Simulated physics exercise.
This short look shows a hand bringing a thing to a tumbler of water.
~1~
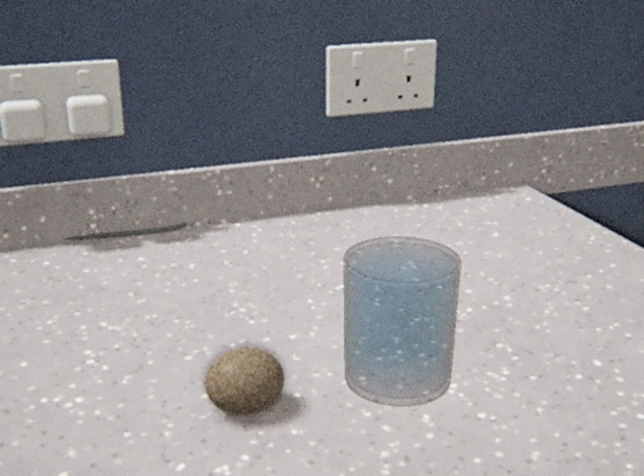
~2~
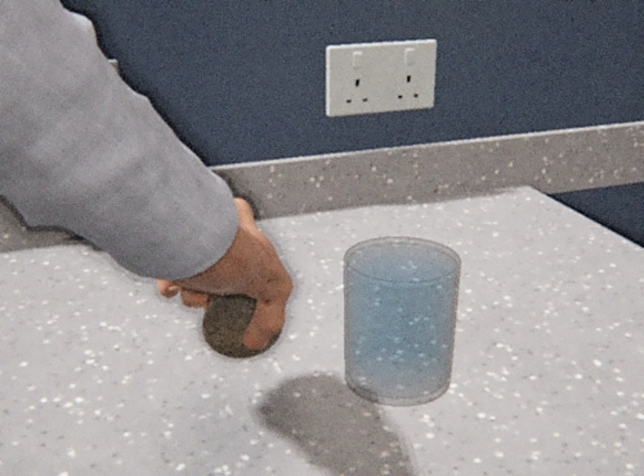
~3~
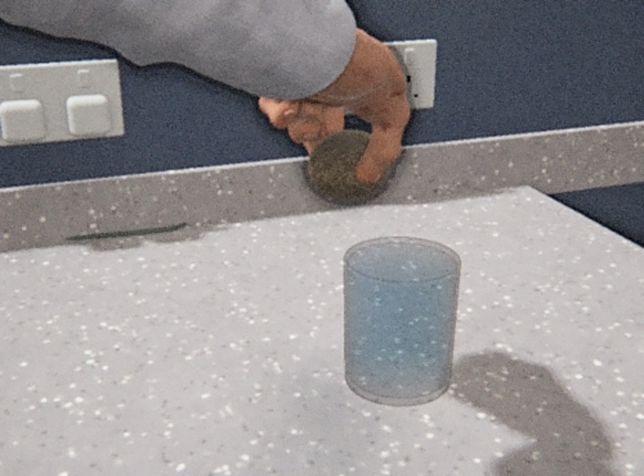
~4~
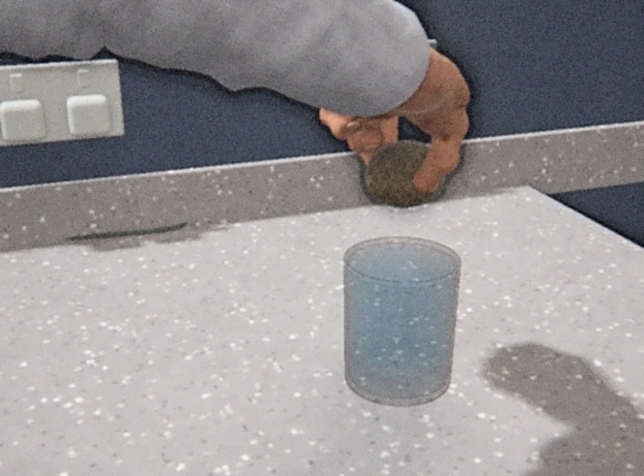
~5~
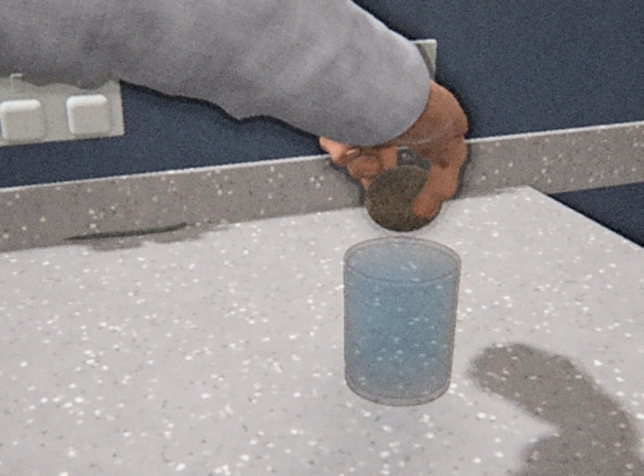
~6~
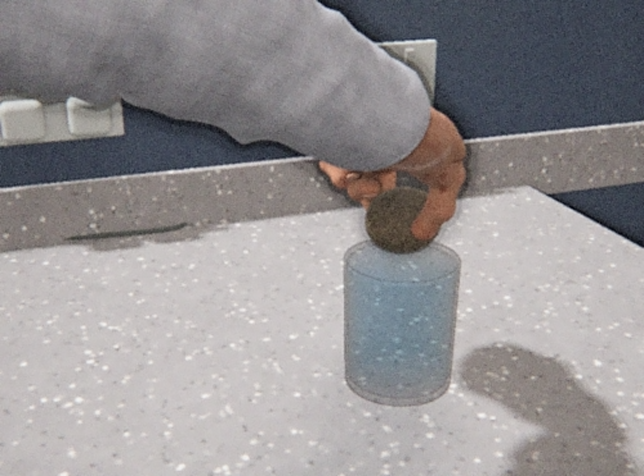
A hand picks up a brown stone and lowers it over a tumbler of water.
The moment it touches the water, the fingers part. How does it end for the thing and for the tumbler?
The thing drops down, and the tumbler spills over.
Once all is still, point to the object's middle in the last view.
It winds up with its middle close to pixel (399, 344).
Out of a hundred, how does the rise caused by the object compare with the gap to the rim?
Ratio: About 250 in a hundred.
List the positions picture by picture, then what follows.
In the first frame, the stone lies on the top at (245, 381); tumbler (400, 316) nearly full.
The second frame shows a hand picks up the stone at (243, 325); tumbler nearly full, surface at (402, 264).
In the third frame, the stone is carried over at (350, 165); tumbler (400, 316) nearly full.
In the fourth frame, the stone is above the tumbler at (405, 175); tumbler nearly full, surface at (402, 264).
The fifth frame shows the stone comes down at (404, 199); tumbler (400, 316) nearly full.
In the sixth frame, the stone is just over the surface at (404, 220); tumbler nearly full, surface at (402, 264).
Next, the stone enters the water; the tumbler is full to the brim.
After that, the stone goes on down; the tumbler is full to the brim; it has run over.
Finally, the stone has sunk; the tumbler is full to the brim; it has run over.
